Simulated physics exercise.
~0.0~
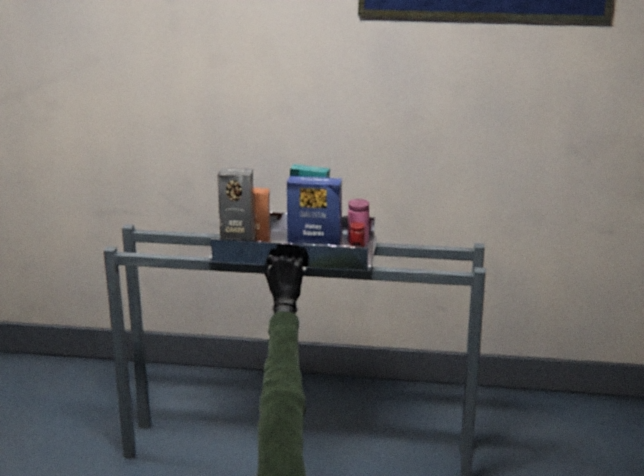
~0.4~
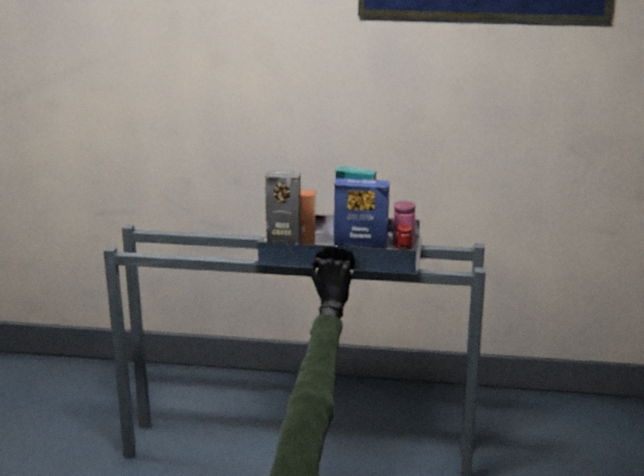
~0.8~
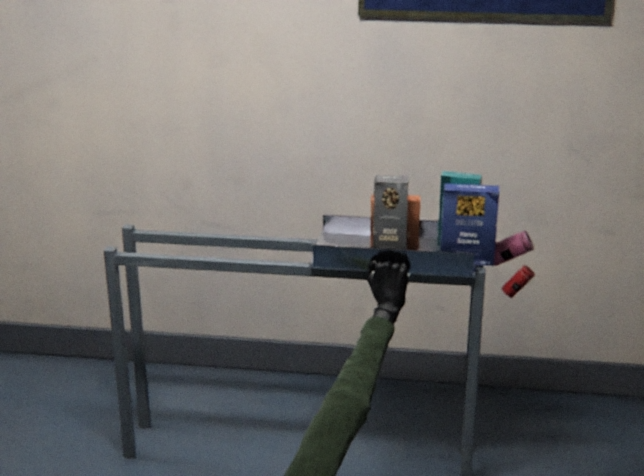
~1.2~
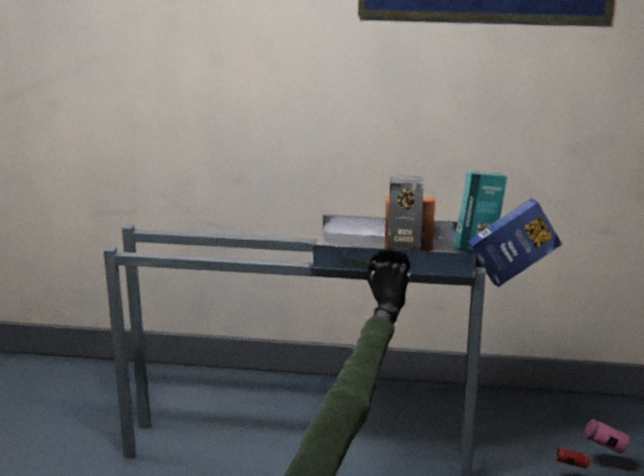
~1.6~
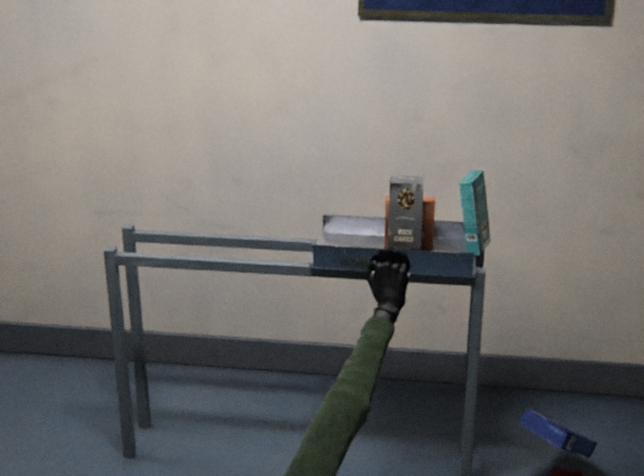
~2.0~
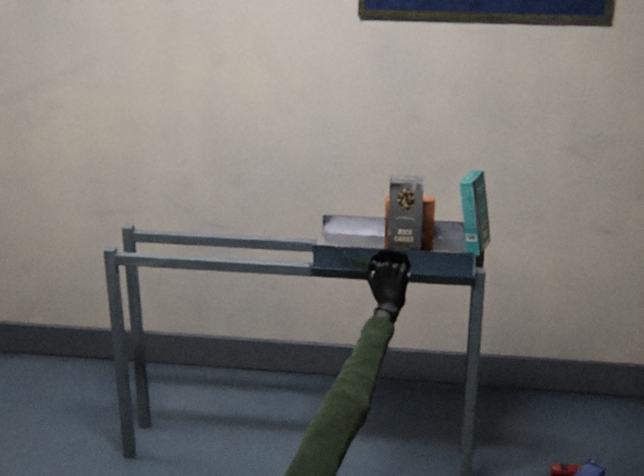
Gloved hand sliding a tray right along rails, the jars and blue packet tumbling to the floor, a turquoise packet left leaning.
